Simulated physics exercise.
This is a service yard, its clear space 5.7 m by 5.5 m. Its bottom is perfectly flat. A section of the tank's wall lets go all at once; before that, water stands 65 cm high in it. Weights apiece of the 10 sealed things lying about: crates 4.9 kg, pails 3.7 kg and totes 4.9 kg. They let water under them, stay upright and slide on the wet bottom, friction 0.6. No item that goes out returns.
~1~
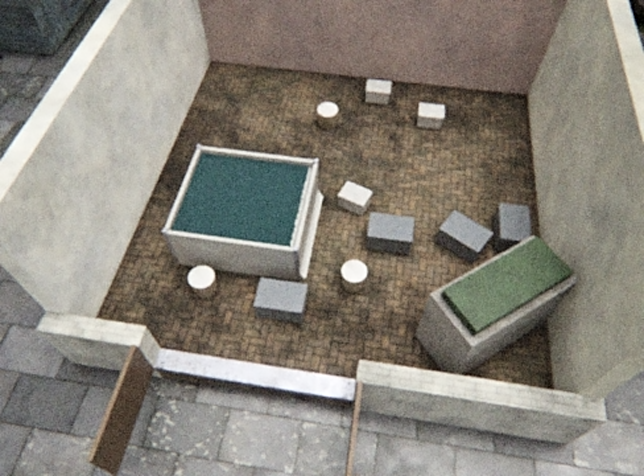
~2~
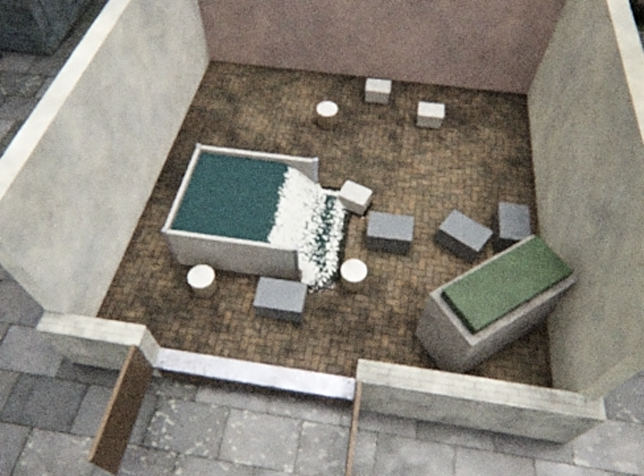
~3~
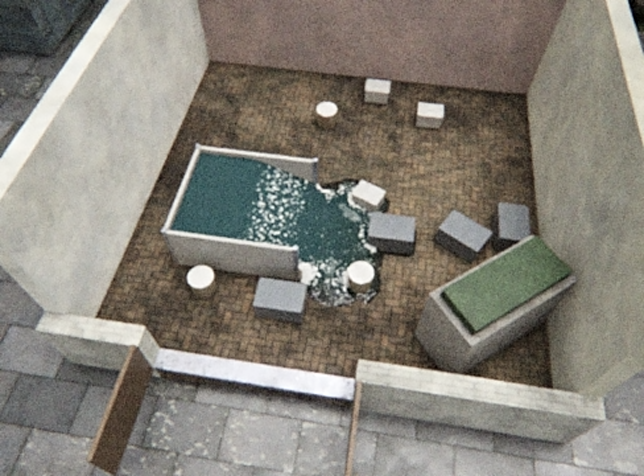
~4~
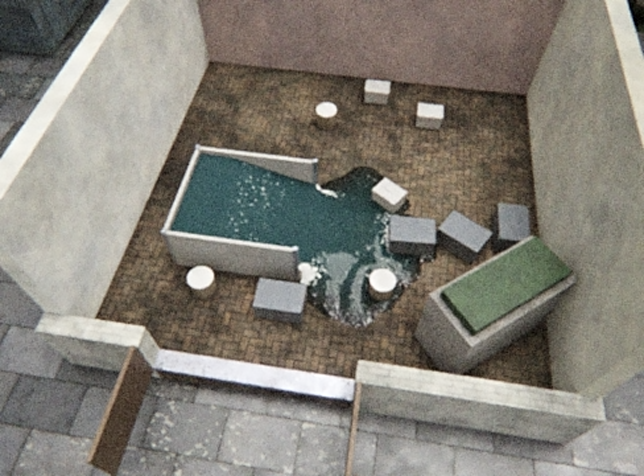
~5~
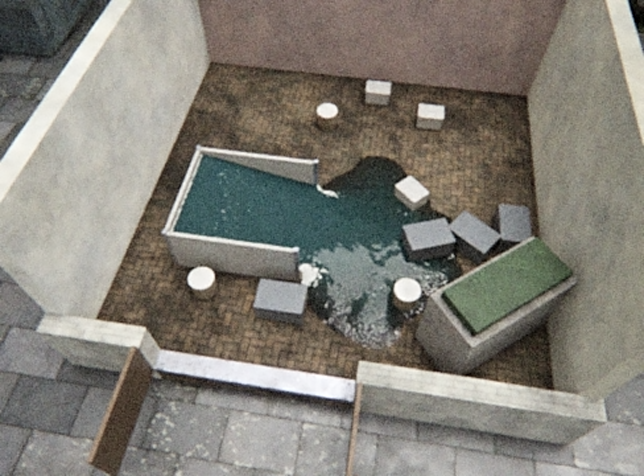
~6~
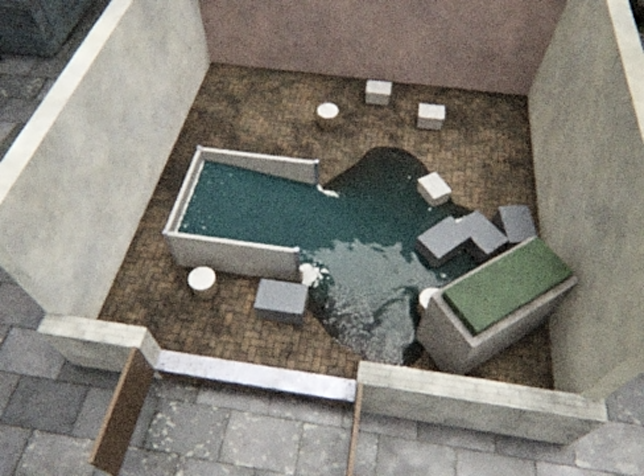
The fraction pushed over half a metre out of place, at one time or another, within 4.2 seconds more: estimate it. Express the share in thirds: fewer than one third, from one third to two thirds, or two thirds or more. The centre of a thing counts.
Two thirds or more.
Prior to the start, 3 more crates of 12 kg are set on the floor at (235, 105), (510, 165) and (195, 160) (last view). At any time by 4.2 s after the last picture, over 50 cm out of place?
Within it, beyond it, within it.
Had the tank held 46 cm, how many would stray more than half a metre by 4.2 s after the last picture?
In that case 6 of them.
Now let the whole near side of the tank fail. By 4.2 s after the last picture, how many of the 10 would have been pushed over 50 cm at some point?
That would give 2.
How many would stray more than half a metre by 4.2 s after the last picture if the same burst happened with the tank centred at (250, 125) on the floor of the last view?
That gives 8 of them.
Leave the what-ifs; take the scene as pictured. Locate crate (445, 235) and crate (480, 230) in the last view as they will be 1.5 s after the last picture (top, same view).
(527, 221) and (505, 176), roughly.
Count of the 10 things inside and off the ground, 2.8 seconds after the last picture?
By my count, 5.
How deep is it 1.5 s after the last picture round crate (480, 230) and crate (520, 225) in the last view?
Around 15 cm and 24 cm.
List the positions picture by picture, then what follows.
In the first picture, a tote at (355, 193), on the bottom; a pail at (354, 271), on the bottom; 2.3 m2 under water; 0 of 10 have shifted.
In the second picture, a tote at (355, 193), on the bottom; a pail at (354, 270), on the bottom; water covers 3.1 m2; 0 of 10 have shifted.
In the third picture, a tote at (369, 193), on the bottom, 20 cm from its start; a pail at (361, 272), on the bottom, 10 cm from its start; 3.9 m2 under water; 2 of 10 have shifted.
In the fourth picture, a tote at (390, 191) rests on the ground, 51 cm from its start; a pail at (383, 280), on the bottom, 39 cm from its start; water covers 5.1 m2; 3 of 10 have shifted.
In the fifth picture, a tote at (412, 189), on the bottom, 83 cm from its start; a pail at (408, 290) rests on the ground, 70 cm from its start; 6.7 m2 under water; 4 of 10 have shifted.
In the sixth picture, a tote at (435, 185) rests on the ground, 116 cm from its start; a pail at (433, 300) rests on the ground, 103 cm from its start; water covers 8.2 m2; 4 of 10 have shifted.
Then, 0.4 s after the last picture 3 of 10 are over 50 cm from their spots; 3 afloat.
Then, 1.5 s after the last picture 5 of 10 are over 50 cm from their spots; 5 afloat.
Then, 2.8 s after the last picture 5 of 10 are over 50 cm from their spots; 5 afloat.
Then, 4.2 s after the last picture 7 of 10 are over 50 cm from their spots, and 7 have been at some point; 6 afloat.
